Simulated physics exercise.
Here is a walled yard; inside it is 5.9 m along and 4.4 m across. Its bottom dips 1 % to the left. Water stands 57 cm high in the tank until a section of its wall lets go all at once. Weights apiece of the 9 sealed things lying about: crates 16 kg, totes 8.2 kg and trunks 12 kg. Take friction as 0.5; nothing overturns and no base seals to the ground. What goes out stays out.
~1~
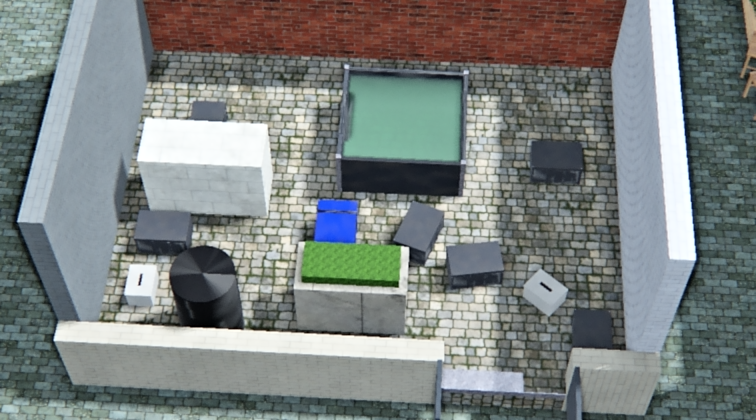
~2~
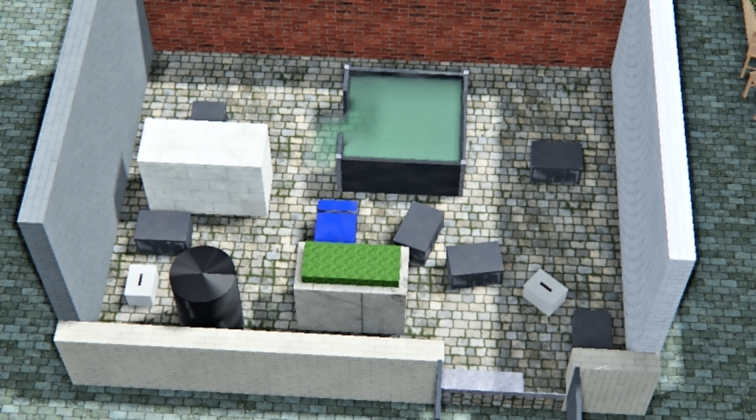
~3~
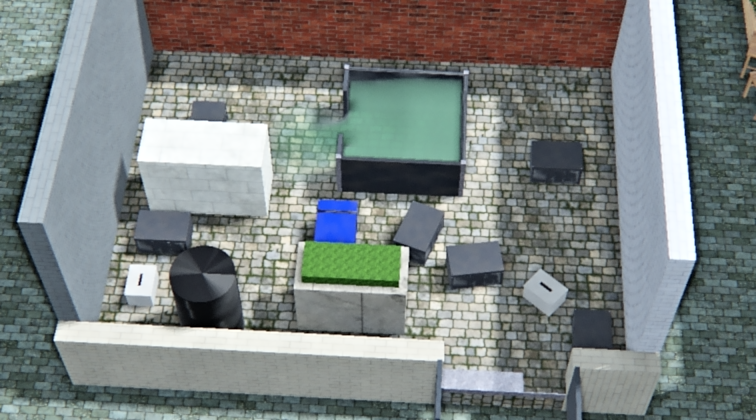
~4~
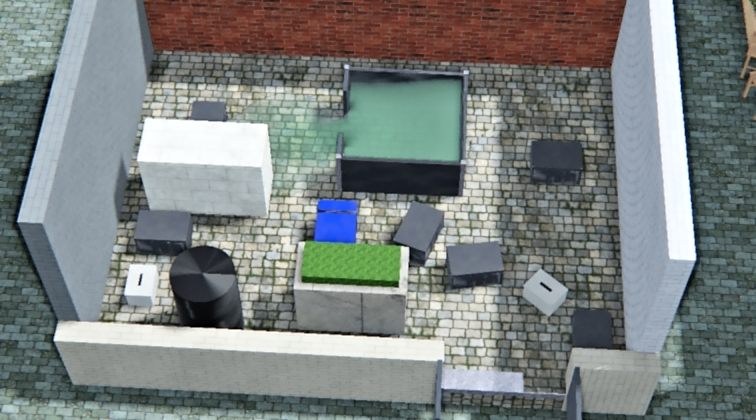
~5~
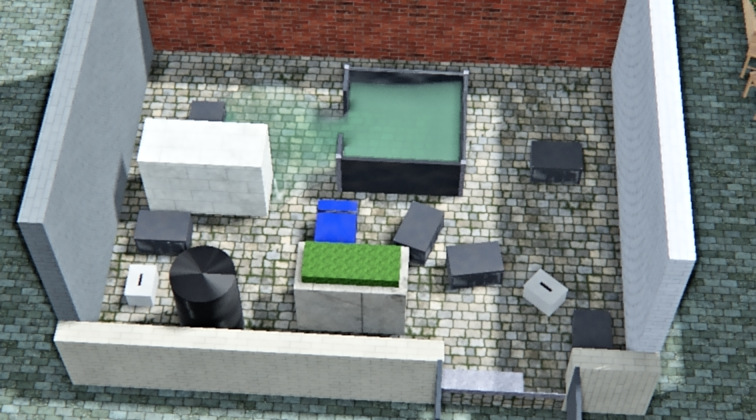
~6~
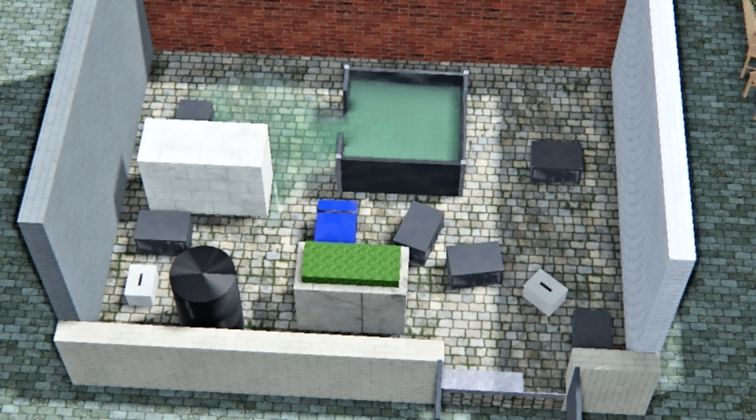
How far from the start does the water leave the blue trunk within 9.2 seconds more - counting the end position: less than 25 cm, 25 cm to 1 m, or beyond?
Blue trunk slides a little.
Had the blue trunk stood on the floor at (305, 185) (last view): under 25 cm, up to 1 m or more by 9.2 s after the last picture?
It slides a little.
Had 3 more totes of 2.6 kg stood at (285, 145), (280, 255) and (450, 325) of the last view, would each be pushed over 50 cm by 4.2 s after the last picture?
In turn: More, over, less.
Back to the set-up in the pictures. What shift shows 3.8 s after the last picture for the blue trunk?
About 0 cm.
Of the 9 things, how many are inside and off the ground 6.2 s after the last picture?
At that moment 2.
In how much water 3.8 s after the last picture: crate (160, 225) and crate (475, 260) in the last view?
About 5 and 0 cm.
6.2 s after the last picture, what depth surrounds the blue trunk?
About 3 cm.
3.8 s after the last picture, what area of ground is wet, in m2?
About 14 m2.
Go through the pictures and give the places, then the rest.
The first picture shows the blue trunk at (336, 229) rests on the ground; water covers 1.8 m2; 0 of 9 have shifted.
The second picture shows the blue trunk at (336, 229), on the bottom; 2.1 m2 under water; 0 of 9 have shifted.
The third picture shows the blue trunk at (336, 229), on the bottom; water covers 2.7 m2; 0 of 9 have shifted.
The fourth picture shows the blue trunk at (336, 229) rests on the ground; water covers 3.4 m2; 0 of 9 have shifted.
The fifth picture shows the blue trunk at (336, 229), on the bottom; water covers 4.0 m2; 0 of 9 have shifted.
The sixth picture shows the blue trunk at (336, 229) rests on the ground; 4.7 m2 under water; 1 of 9 have shifted.
Then, 1.2 s after the last picture the blue trunk is near (336, 229), 0.0 m from its start, aground; 0 of 9 are out; 1 afloat.
Then, 3.8 s after the last picture the blue trunk is near (336, 229), 0.0 m from its start, aground; 0 of 9 are out; 1 afloat.
Then, 6.2 s after the last picture the blue trunk is near (357, 227), 0.2 m from its start, aground; 0 of 9 are out; 2 afloat.
Then, 9.2 s after the last picture the blue trunk is near (375, 224), 0.4 m from its start, afloat; 0 of 9 are out; 3 afloat.
